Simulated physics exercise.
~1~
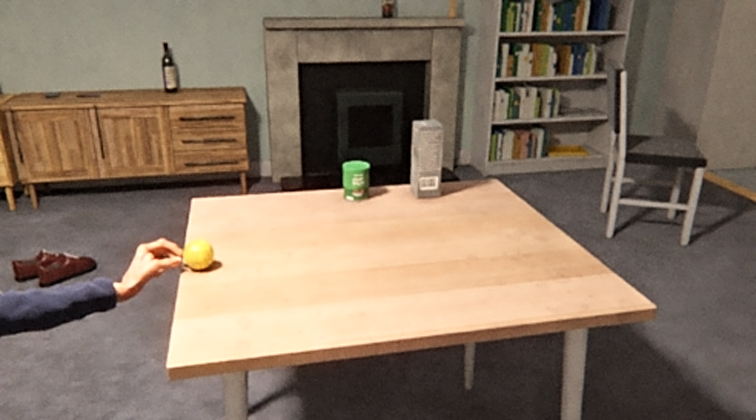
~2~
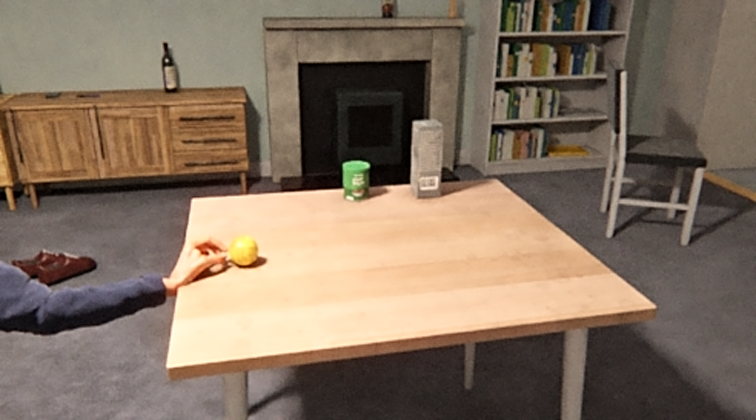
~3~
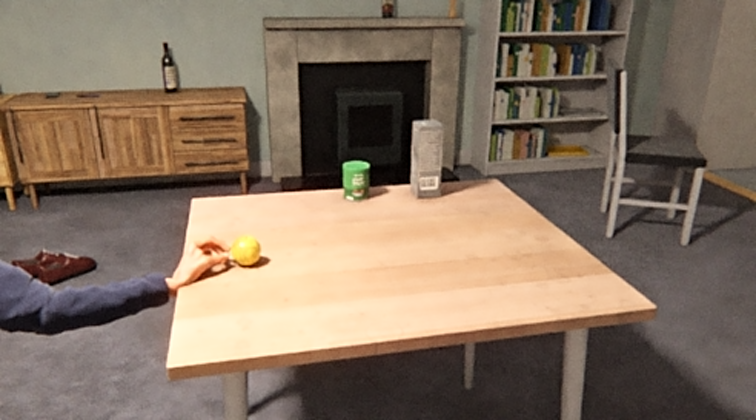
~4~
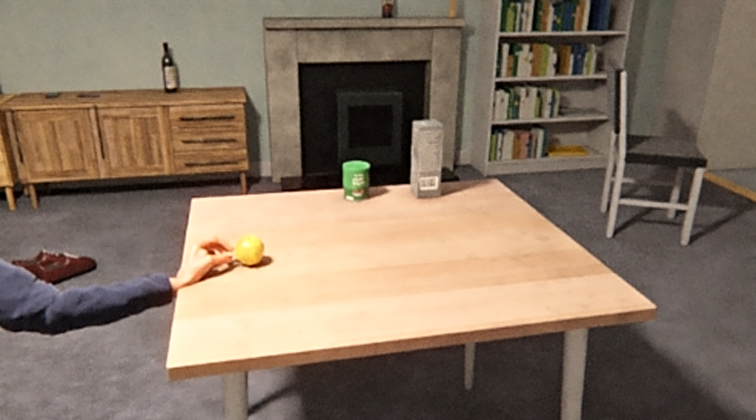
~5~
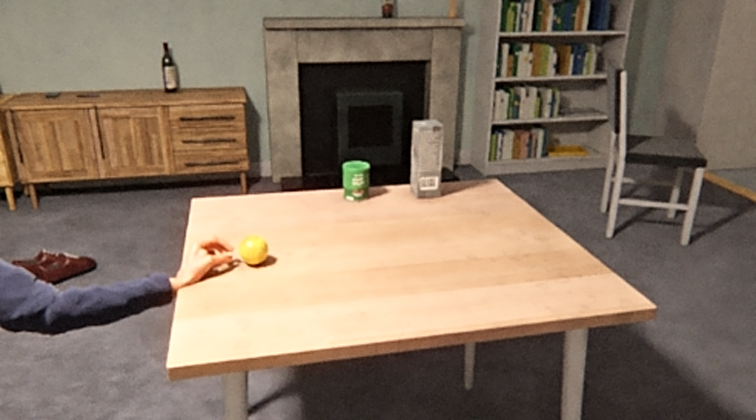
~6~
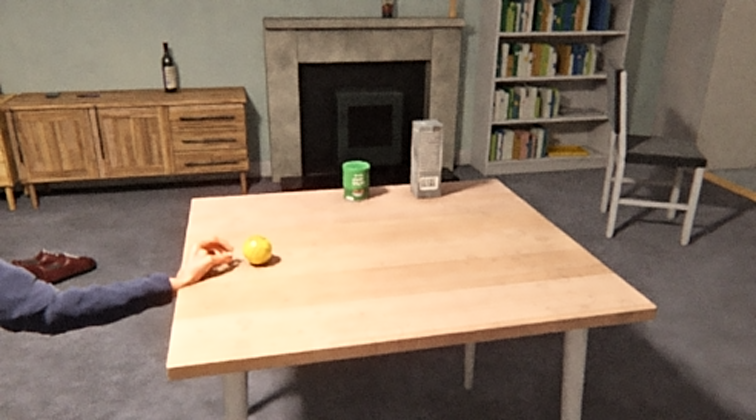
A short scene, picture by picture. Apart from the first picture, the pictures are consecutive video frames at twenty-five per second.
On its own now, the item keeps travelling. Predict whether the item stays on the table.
I reckon it holds on up there in the end.
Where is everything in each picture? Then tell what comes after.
The first picture shows under the hand; yellow apple (199, 255).
The second picture shows under the hand; yellow apple (244, 251).
The third picture shows under the hand; yellow apple (246, 251).
The fourth picture shows yellow apple (250, 250).
The fifth picture shows yellow apple (254, 250).
The sixth picture shows yellow apple (258, 250) displaced a little.
Then, 0.20 s past the last view, yellow apple displaced about its own width near (276, 248).
Then, 0.60 s past the last view, yellow apple displaced well along near (306, 246).
Then, 0.90 s past the last view, yellow apple displaced well along near (323, 244).
Then, 1.50 s past the last view, yellow apple displaced well along near (345, 242).
Finally, moved from the start, yellow apple. Final places as the last picture's camera would see them, yellow apple near (351, 242).
